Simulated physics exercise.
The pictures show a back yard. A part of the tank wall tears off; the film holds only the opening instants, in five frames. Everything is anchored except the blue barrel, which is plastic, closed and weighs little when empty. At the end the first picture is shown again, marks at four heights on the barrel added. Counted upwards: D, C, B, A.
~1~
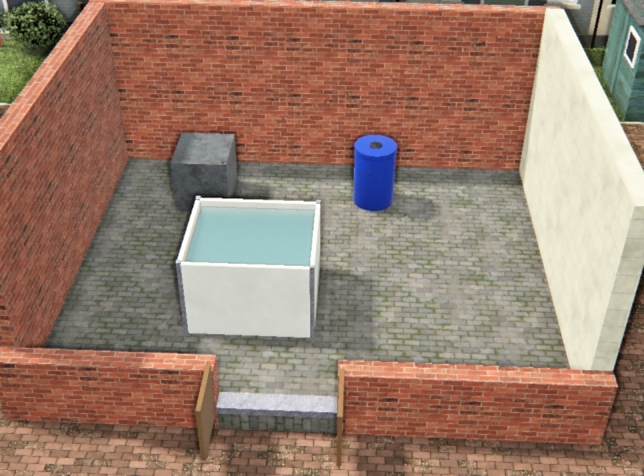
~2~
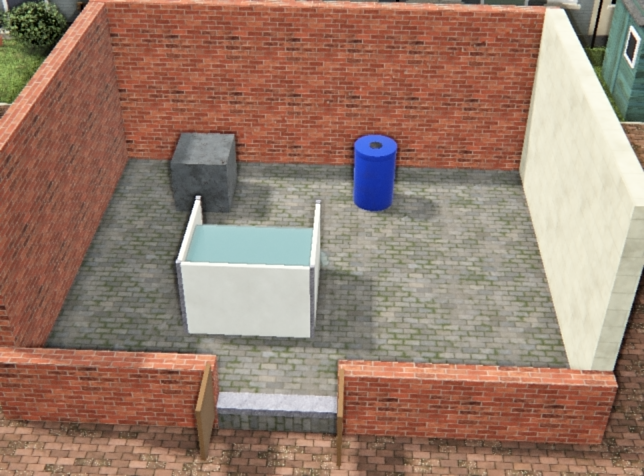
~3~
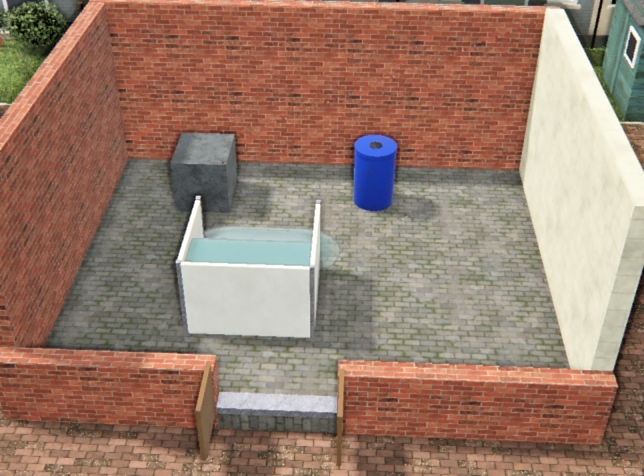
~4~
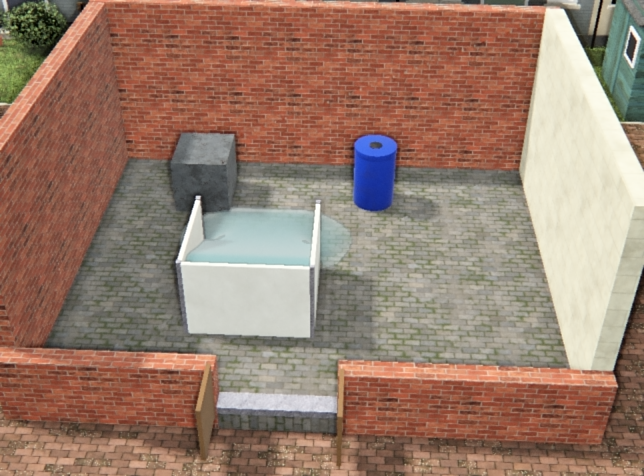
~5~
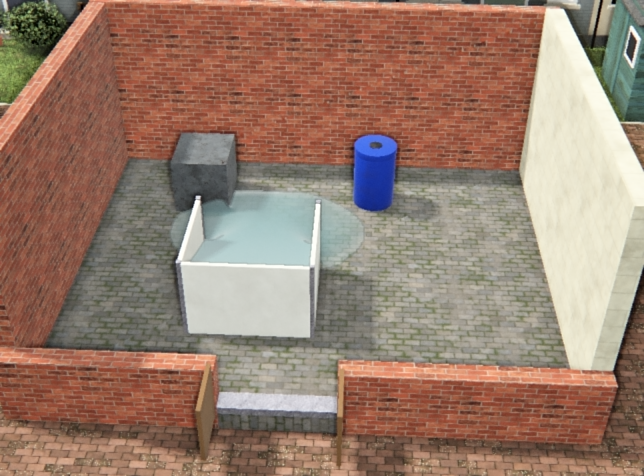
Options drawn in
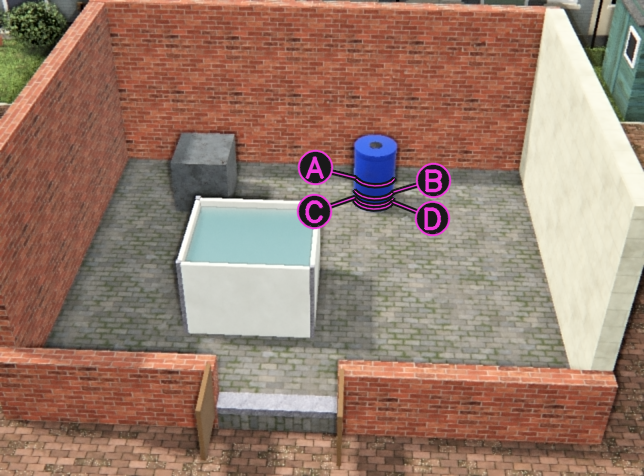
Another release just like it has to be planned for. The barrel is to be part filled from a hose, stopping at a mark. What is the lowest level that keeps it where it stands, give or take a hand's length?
A will do.
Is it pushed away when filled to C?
Yes.
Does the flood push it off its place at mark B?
Yes, that goes wrong.
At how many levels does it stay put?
One.
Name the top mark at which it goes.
Mark B.
On the marked copy, A at (374, 185); B at (374, 198); C at (373, 205); D at (373, 209); from the bottom up D, C, B, A.
Choosing A, it does not move.
Choosing B, it is pushed about its own width away.
Choosing C, it is pushed about 6 times its own width away.
Choosing D, it is pushed about 5 times its own width away.
